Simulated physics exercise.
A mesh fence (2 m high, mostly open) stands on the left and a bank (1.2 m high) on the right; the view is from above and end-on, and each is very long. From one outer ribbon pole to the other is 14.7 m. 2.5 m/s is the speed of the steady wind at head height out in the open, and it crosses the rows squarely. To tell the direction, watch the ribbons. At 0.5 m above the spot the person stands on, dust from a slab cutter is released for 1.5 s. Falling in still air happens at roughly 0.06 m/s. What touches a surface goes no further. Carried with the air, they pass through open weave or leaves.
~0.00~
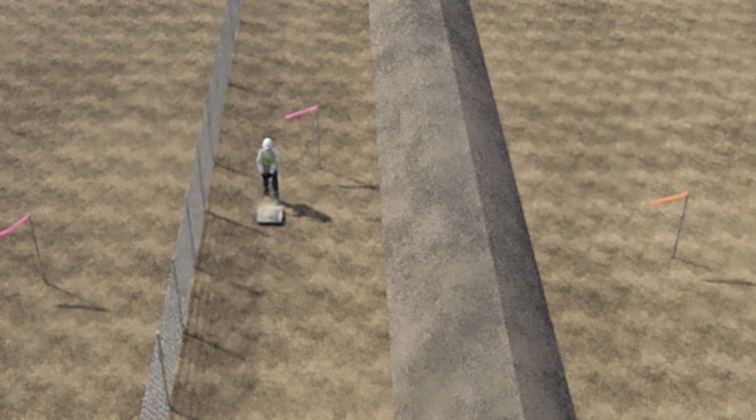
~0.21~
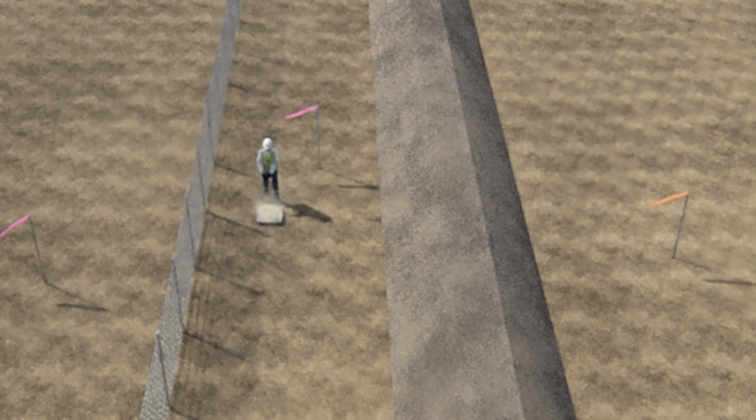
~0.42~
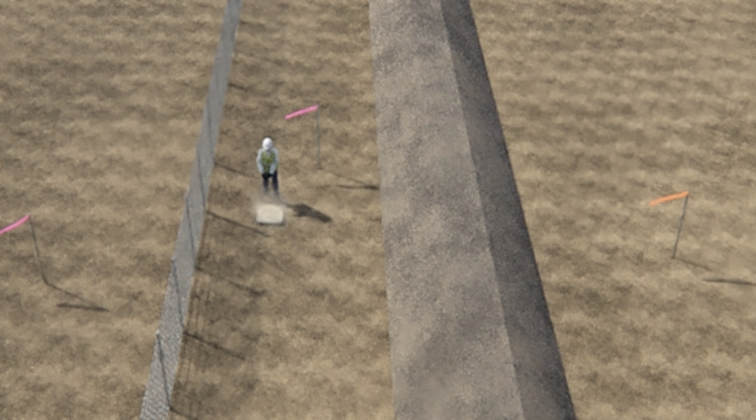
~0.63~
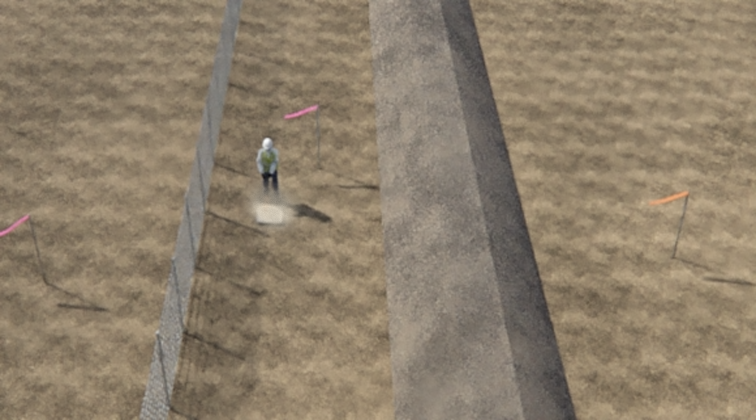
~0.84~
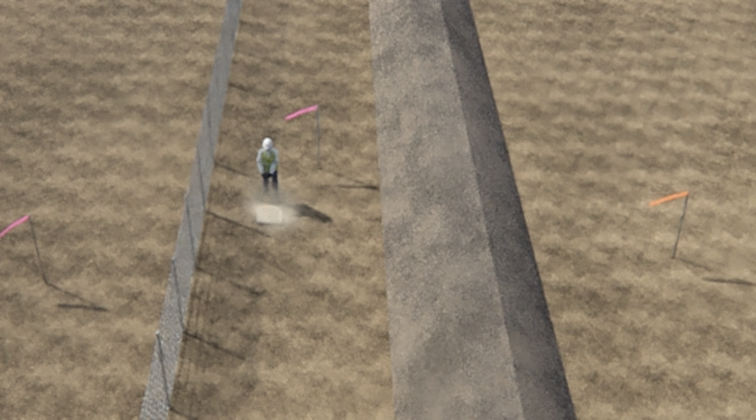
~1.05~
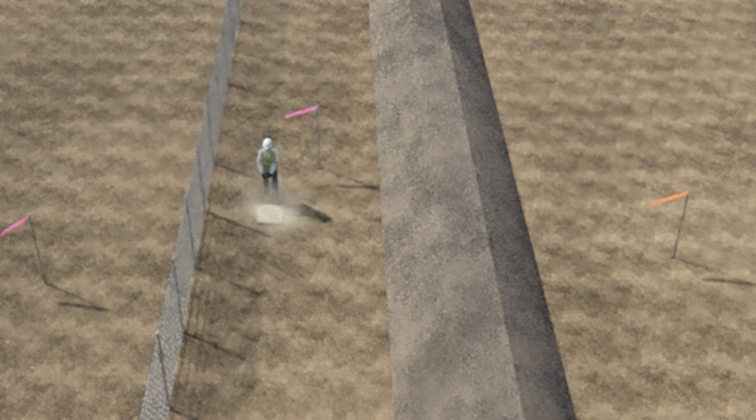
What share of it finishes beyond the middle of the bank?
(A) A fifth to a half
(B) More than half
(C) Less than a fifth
C.
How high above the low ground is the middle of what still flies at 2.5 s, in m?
0.4 m.
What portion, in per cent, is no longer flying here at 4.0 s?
20 per cent.
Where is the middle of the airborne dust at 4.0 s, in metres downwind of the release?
About 0.5 m.
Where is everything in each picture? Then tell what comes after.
The dust in the air spans x = 260 to 275 around y = 205 and it comes from (269, 211), in the first picture.
The right ribbon ends at (650, 205), leaning 70 degrees to the left and the dust in the air spans x = 260 to 280 around y = 205, in the second picture.
The inner ribbon ends at (285, 118), leaning 70 degrees to the left, the dust in the air spans x = 260 to 280 around y = 205 and the top of the bank crosses (457, 181), in the third picture.
The dust in the air spans x = 255 to 285 around y = 205, in the fourth picture.
The right ribbon ends at (650, 205), leaning 70 degrees to the left and the dust in the air spans x = 255 to 290 around y = 205, in the fifth picture.
The inner ribbon ends at (285, 118), leaning 70 degrees to the left, the dust in the air spans x = 250 to 295 around y = 205 and the top of the mesh fence crosses (195, 156), in the sixth picture.
After 2.5 s, 0 % is beyond the bank; 8 % has touched down or left; the middle of what still flies is 0.5 m above the low ground, near (278, 207).
After 4.0 s, 0 % is beyond the bank; 20 % has touched down or left; the middle of what still flies is 0.5 m above the low ground, near (279, 206).
After 8.0 s, 0 % is beyond the bank; 44 % has touched down or left; the middle of what still flies is 0.7 m above the low ground, near (247, 203).
After 20.0 s, 0 % is beyond the bank; 75 % has touched down or left.
After 45.0 s, 0 % is beyond the bank; 99 % has touched down or left.
